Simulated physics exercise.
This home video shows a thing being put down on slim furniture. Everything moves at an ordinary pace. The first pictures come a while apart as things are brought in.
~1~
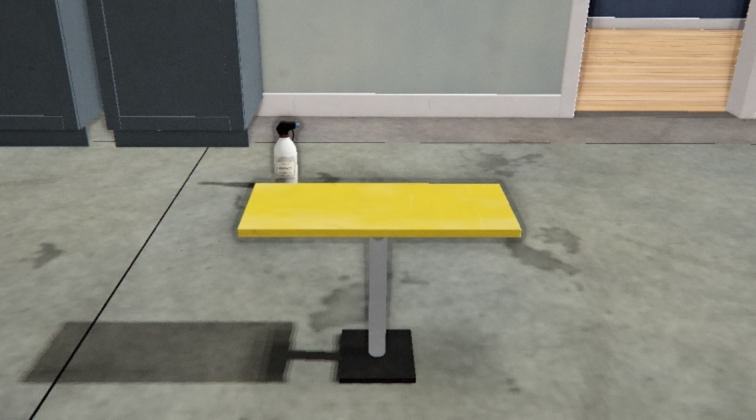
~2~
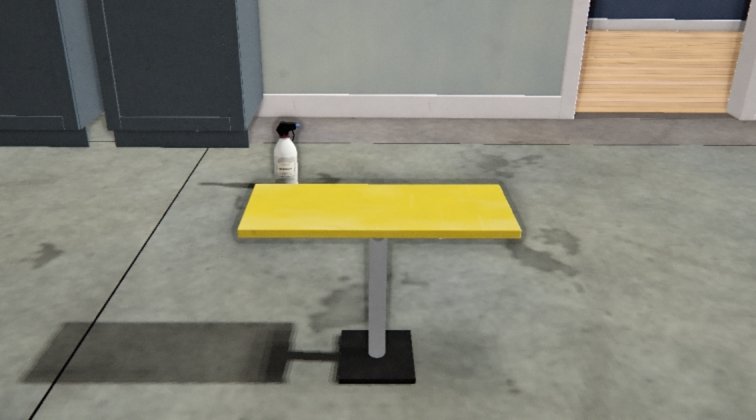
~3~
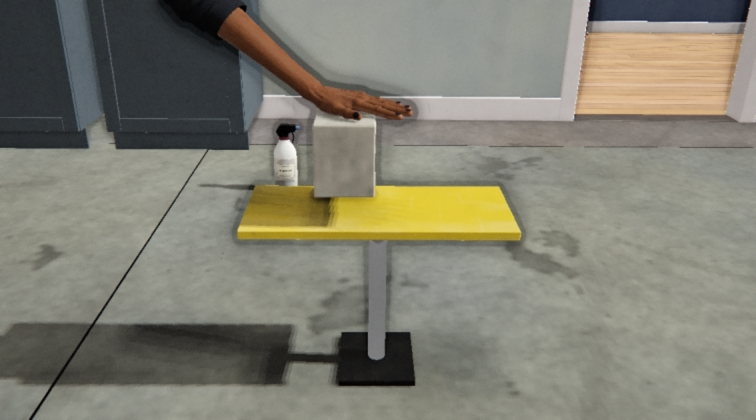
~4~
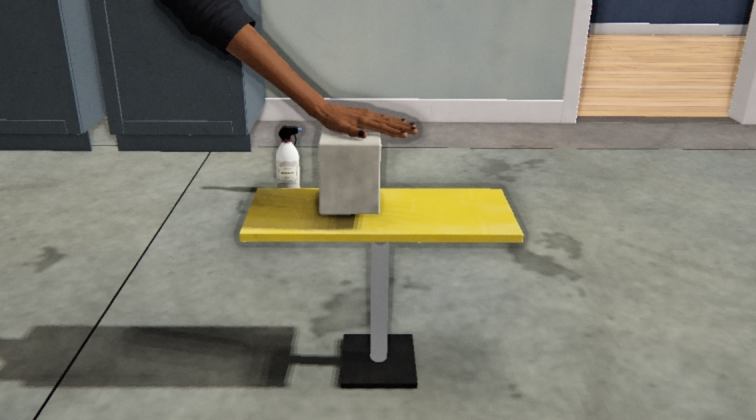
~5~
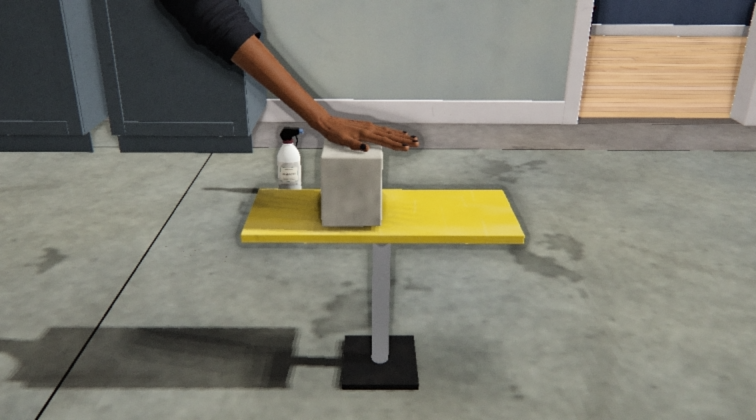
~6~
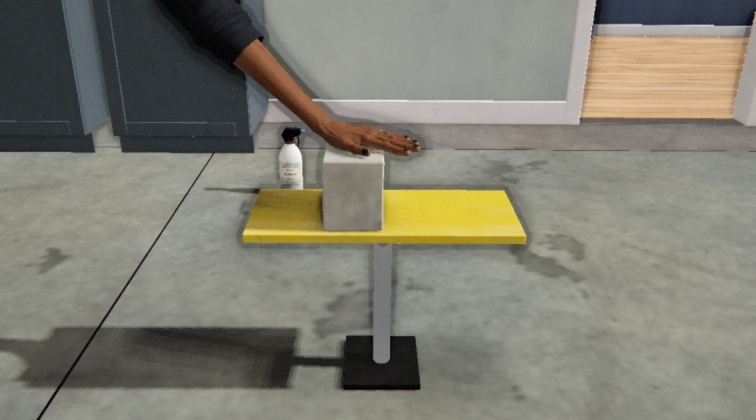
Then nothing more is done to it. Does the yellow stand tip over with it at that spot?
No, it stays upright.
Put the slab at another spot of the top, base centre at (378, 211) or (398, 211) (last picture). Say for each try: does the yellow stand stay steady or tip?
First it stays put, then it stays put.
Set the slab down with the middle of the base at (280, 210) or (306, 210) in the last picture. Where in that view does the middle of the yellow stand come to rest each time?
It'd end up close to (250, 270) in the first case and close to (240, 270) in the other.
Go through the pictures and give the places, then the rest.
In the first frame, yellow stand (379, 209).
In the second frame, yellow stand (379, 209).
In the third frame, still on the way; yellow stand (378, 211); slab (346, 144).
In the fourth frame, still on the way; yellow stand (381, 214); slab (351, 161).
In the fifth frame, still on the way; yellow stand (382, 215); slab (353, 173).
In the sixth frame, in place, still held; yellow stand (384, 215); slab (355, 178).
Then, 0.28 s on from there, yellow stand at rest near (383, 215).
In the end, the yellow stand keeps steady, near (383, 215).
